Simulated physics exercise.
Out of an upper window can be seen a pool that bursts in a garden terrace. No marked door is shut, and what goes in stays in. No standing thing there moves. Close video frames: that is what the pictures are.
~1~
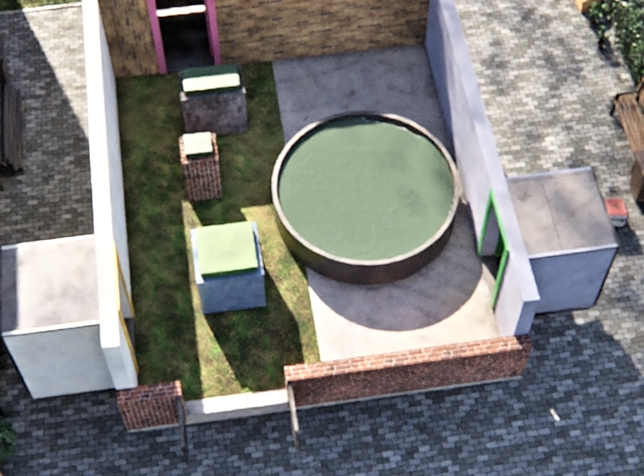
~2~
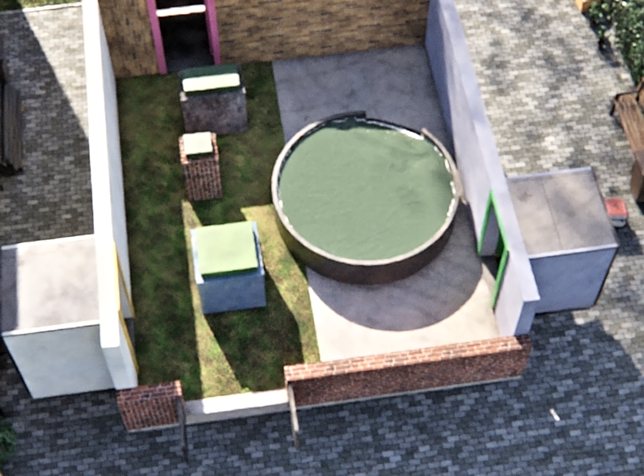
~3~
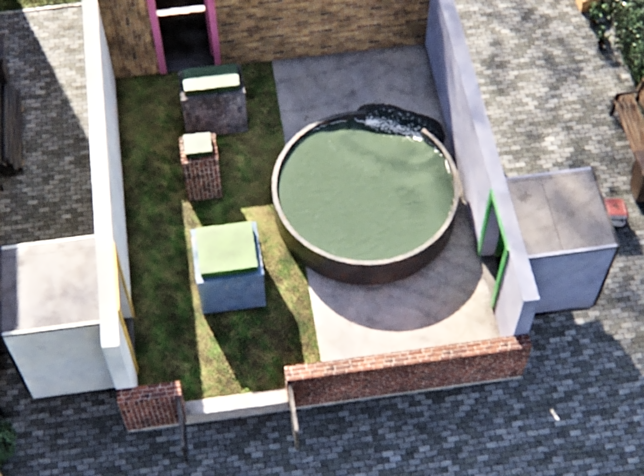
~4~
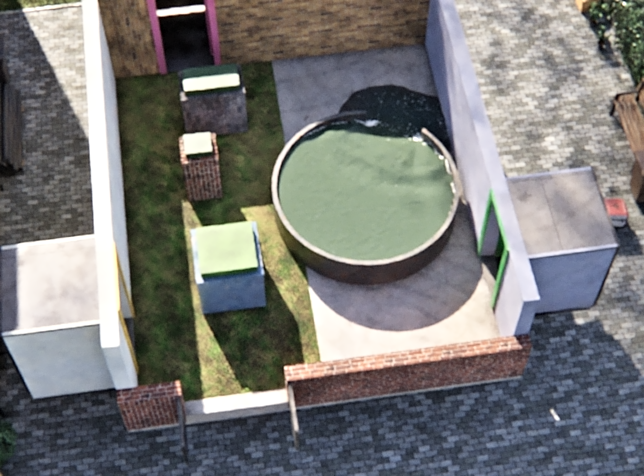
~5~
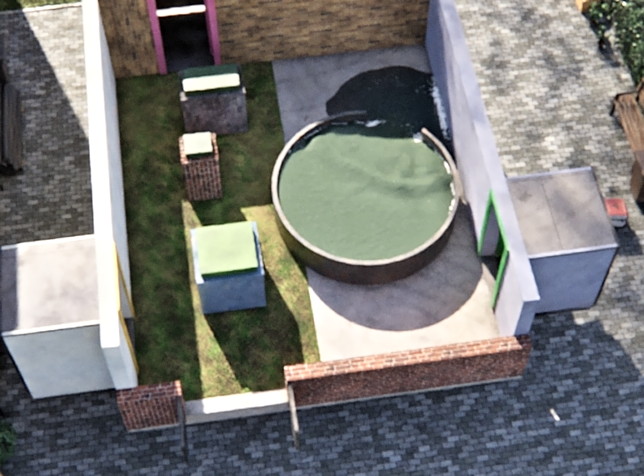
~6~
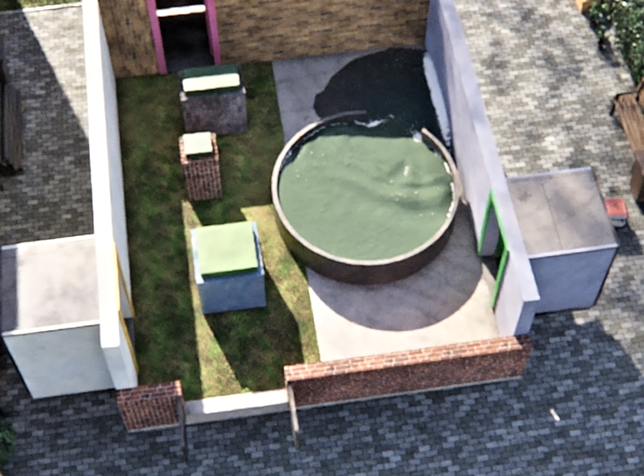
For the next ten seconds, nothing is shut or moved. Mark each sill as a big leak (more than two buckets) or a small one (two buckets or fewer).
Green door: Small; yellow door: Small; pink door: Big.
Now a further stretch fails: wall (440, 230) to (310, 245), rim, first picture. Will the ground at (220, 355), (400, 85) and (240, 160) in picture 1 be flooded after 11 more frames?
Respectively: Drenched, parched and parched.
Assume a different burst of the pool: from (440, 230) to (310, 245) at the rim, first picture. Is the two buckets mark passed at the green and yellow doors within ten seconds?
Result - green overshoots, yellow overshoots.
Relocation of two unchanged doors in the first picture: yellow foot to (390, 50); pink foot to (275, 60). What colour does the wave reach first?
That would be the one in yellow.
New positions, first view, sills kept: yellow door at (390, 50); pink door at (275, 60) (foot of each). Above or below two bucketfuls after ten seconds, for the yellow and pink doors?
One by one: The yellow door passes that mark, the pink door takes less.
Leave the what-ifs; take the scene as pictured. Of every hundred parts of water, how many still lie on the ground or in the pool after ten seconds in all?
Near 96 in a hundred.
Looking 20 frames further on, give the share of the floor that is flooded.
That works out at 40 %.
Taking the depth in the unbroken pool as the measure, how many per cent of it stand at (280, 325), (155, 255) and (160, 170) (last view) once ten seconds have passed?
In that order: 8, 20 and 14 per cent.
A moment on, water covers 15 % of the floor; the green door not reached, the yellow door not reached, the pink door not reached.
Next, water covers 20 % of the floor; the green door not reached, the yellow door not reached, the pink door not reached.
Then, water covers 40 % of the floor; the green door wet at the sill, nothing in, the yellow door not reached, the pink door wet at the sill, nothing in.
Later, water covers 70 % of the floor; the green door wet at the sill, nothing in, the yellow door not reached, the pink door over two buckets in.
In the end, water covers 100 % of the floor; the green door wet at the sill, nothing in, the yellow door wet at the sill, nothing in, the pink door far over two buckets in.
